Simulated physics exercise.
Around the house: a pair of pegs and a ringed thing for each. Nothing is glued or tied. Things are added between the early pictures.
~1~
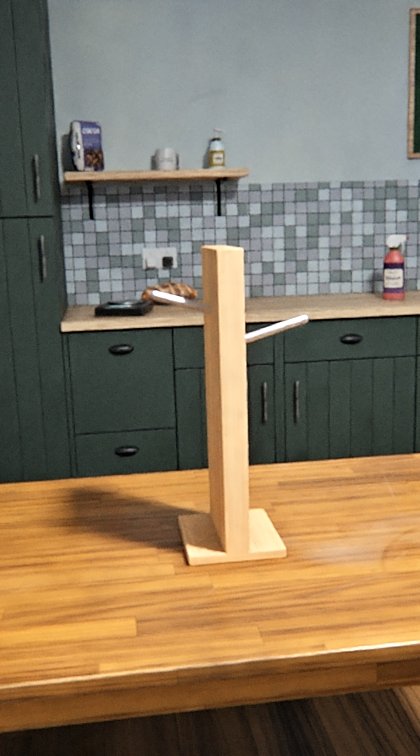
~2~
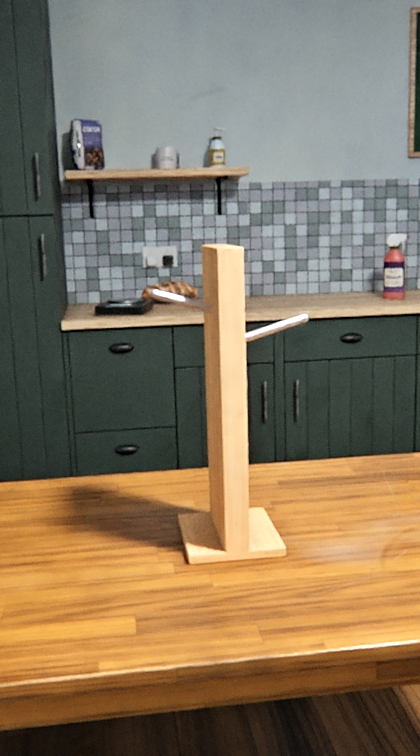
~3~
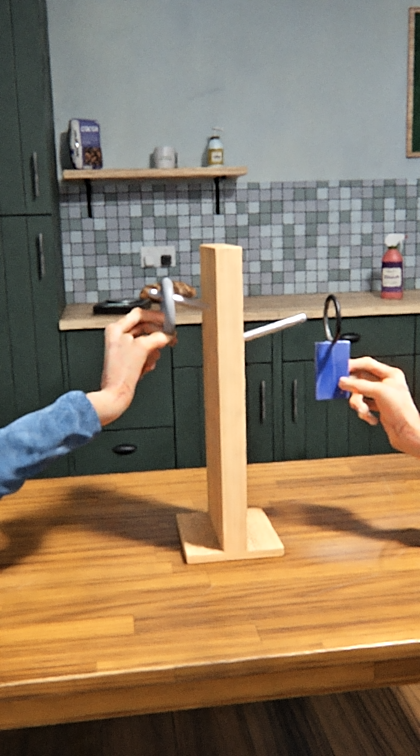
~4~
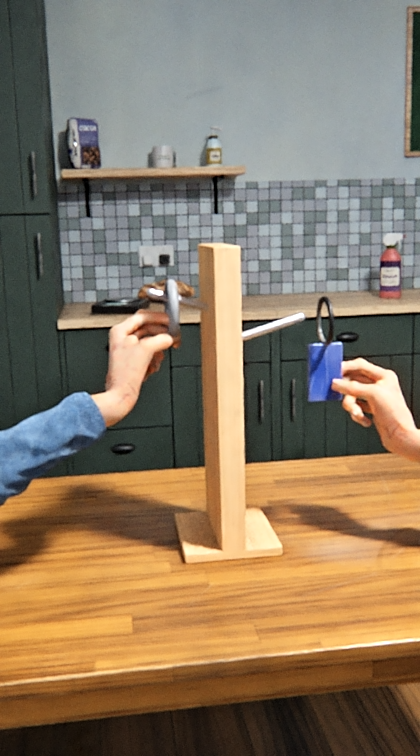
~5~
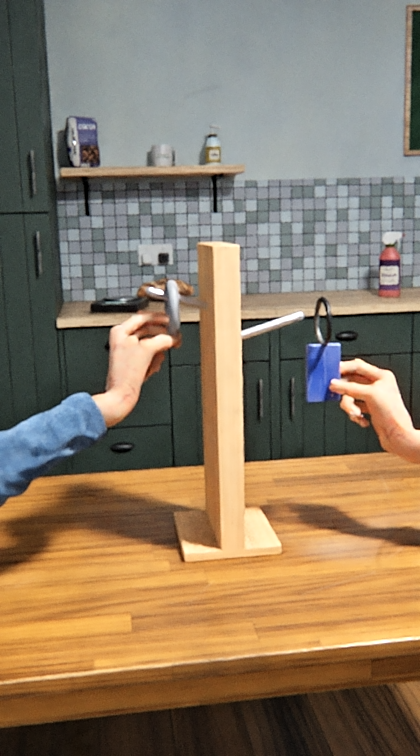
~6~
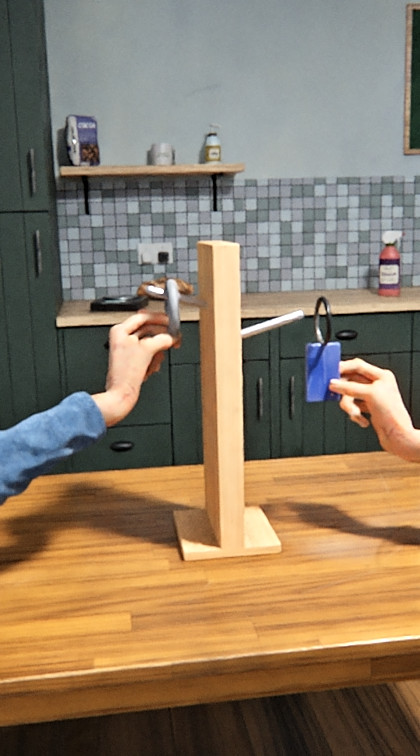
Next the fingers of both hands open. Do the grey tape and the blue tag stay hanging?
The grey tape stays on its peg and the blue tag falls off.
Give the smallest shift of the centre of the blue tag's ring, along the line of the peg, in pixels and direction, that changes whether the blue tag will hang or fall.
Some 24 pixels, left.
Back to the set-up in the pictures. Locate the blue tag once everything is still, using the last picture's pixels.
Roughly at (322, 481).
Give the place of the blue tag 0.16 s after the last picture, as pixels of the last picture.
Around (323, 396).
Then, 0.16 s on from there, grey tape turned 4° from its first pose near (171, 310); blue tag on its way down near (323, 396).
Then, 0.28 s on from there, grey tape turned 6° from its first pose near (170, 310); blue tag at the bottom near (323, 477).
In the end, the grey tape hangs there, near (171, 310); the blue tag slips down, near (323, 481).
